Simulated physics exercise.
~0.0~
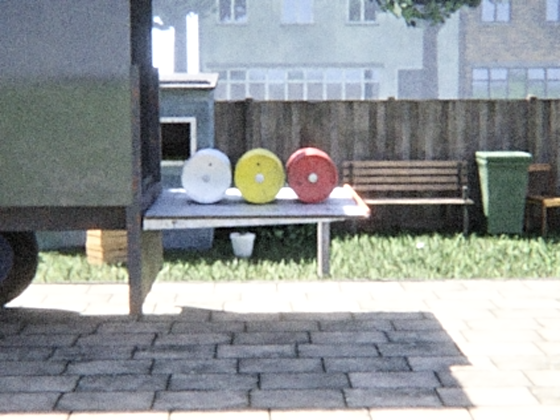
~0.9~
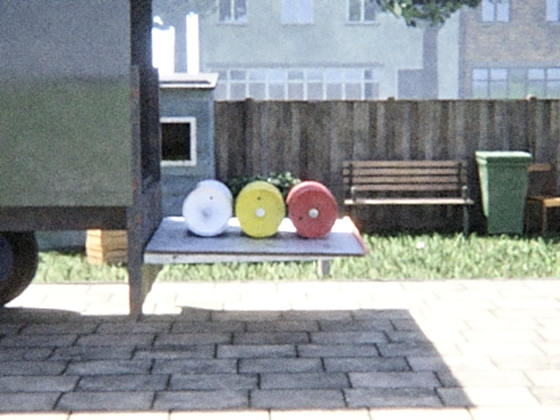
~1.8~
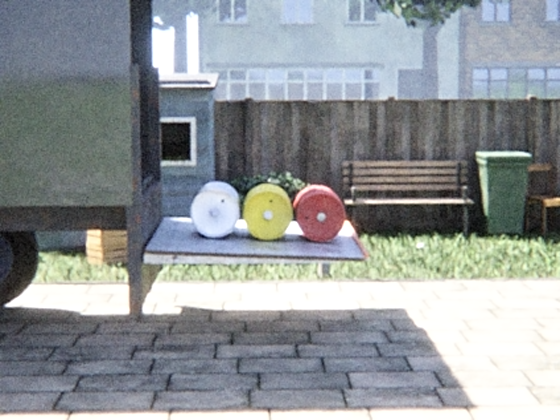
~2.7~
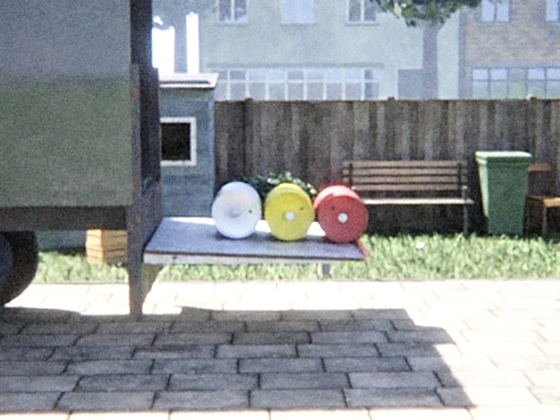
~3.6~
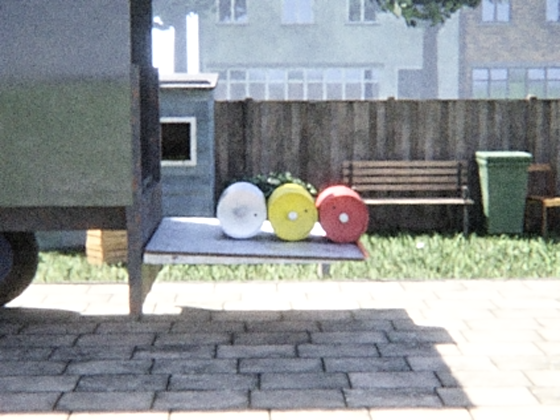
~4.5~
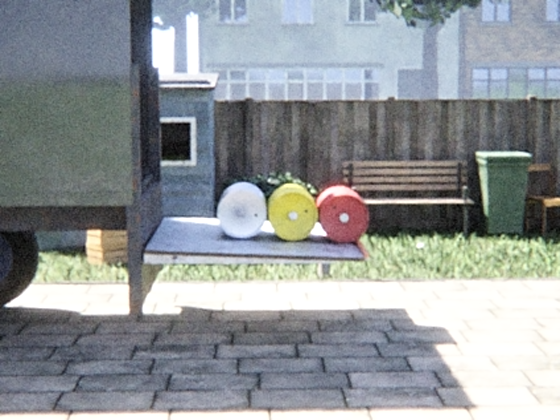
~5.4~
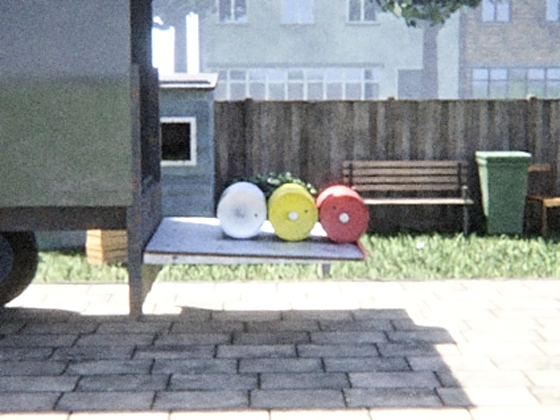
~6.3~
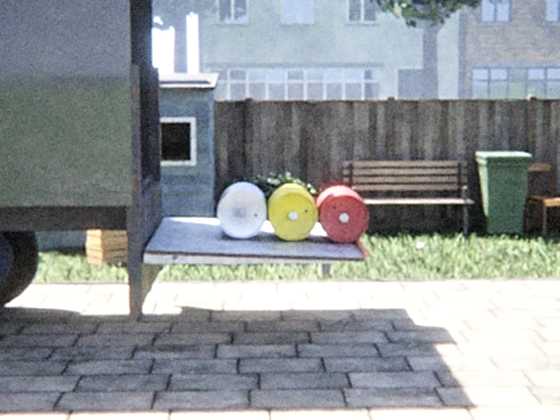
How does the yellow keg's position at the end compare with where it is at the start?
At the end, the yellow keg rests lower and a little farther to the right than at the start, still between the white and red kegs on the platform.
